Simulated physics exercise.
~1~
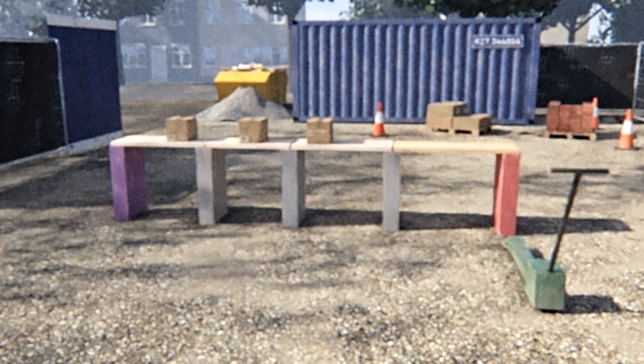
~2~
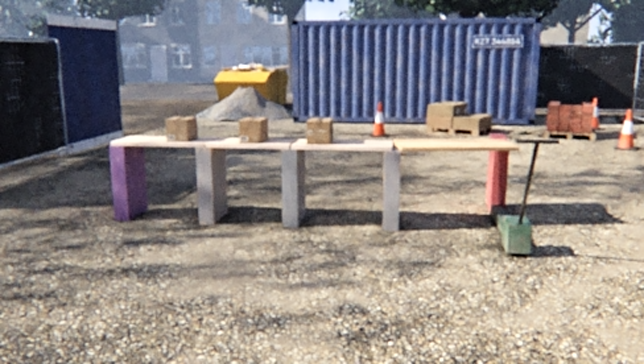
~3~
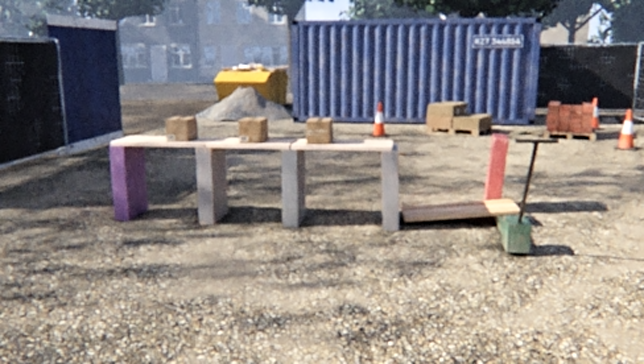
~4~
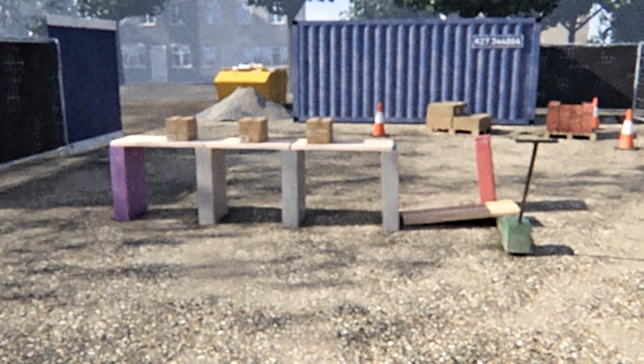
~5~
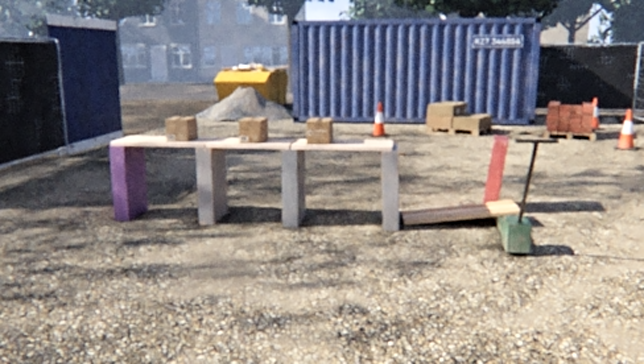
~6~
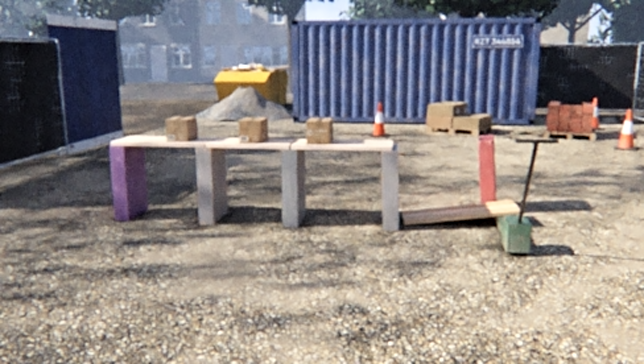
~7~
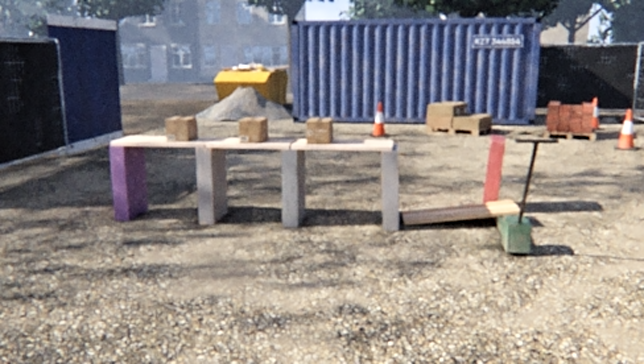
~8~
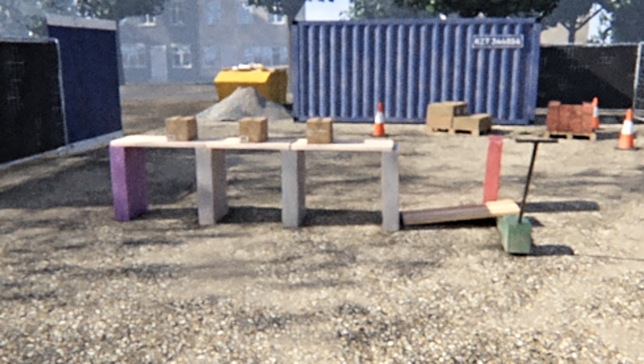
In the video, a green jack with a tall handle moves in against the red upright at the right end of a board shelf, and the rightmost board drops and settles aslant while the red upright rocks slightly and stays standing; the other spans and their boxes remain in place.
